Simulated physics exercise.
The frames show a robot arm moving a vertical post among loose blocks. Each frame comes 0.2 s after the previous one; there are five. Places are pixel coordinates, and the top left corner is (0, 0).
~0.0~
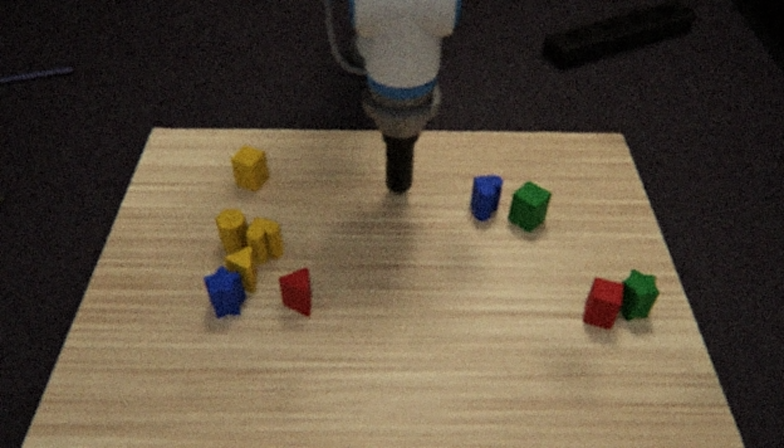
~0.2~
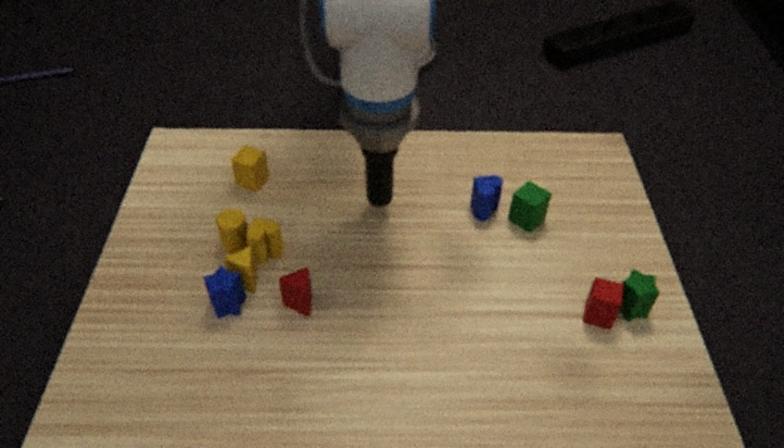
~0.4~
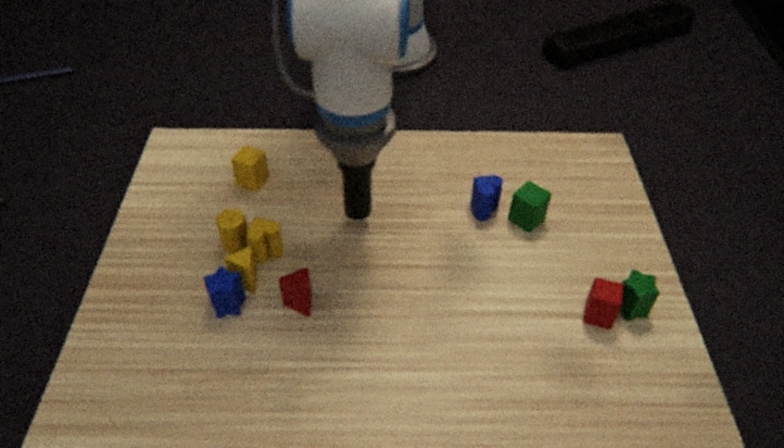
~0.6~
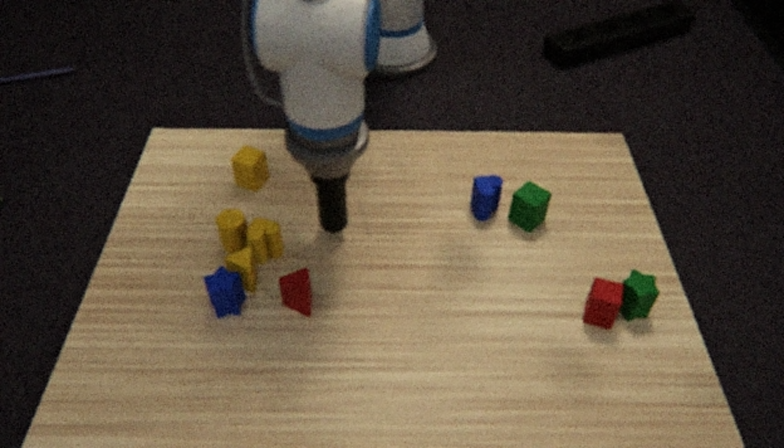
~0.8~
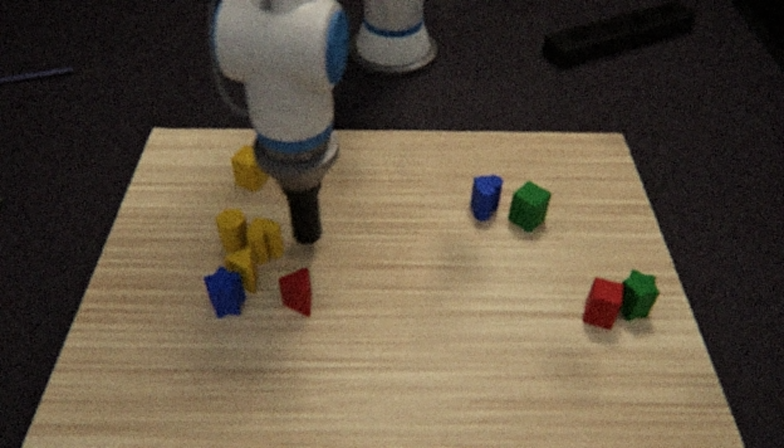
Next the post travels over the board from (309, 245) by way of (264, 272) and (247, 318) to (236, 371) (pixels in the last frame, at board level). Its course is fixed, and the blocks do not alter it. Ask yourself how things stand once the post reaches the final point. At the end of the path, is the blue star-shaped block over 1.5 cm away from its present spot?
Short answer: Yes.
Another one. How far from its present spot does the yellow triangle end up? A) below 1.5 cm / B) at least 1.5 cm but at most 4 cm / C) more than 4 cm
(B)
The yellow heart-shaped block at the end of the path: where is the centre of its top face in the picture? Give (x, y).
In the picture, it is at (230, 238).
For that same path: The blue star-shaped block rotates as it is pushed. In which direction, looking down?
Turns clockwise.
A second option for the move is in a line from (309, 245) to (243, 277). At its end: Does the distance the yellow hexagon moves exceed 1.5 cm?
It seems not.
On the path given first. One third of the way, post at (262, 262); yellow hexagon at (225, 217), turned 20° clockwise; yellow triangle at (234, 261); yellow heart-shaped block at (231, 237), turned 60° clockwise.
Two thirds of the way, post at (245, 308); blue star-shaped block at (207, 297), turned 45° clockwise; yellow hexagon at (225, 217), turned 20° clockwise; yellow triangle at (220, 267); yellow heart-shaped block at (230, 238), turned 65° clockwise.
At the end, post at (233, 361); blue star-shaped block at (206, 300), turned 65° clockwise; yellow hexagon at (225, 217), turned 20° clockwise; yellow triangle at (220, 267); yellow heart-shaped block at (230, 238), turned 65° clockwise.
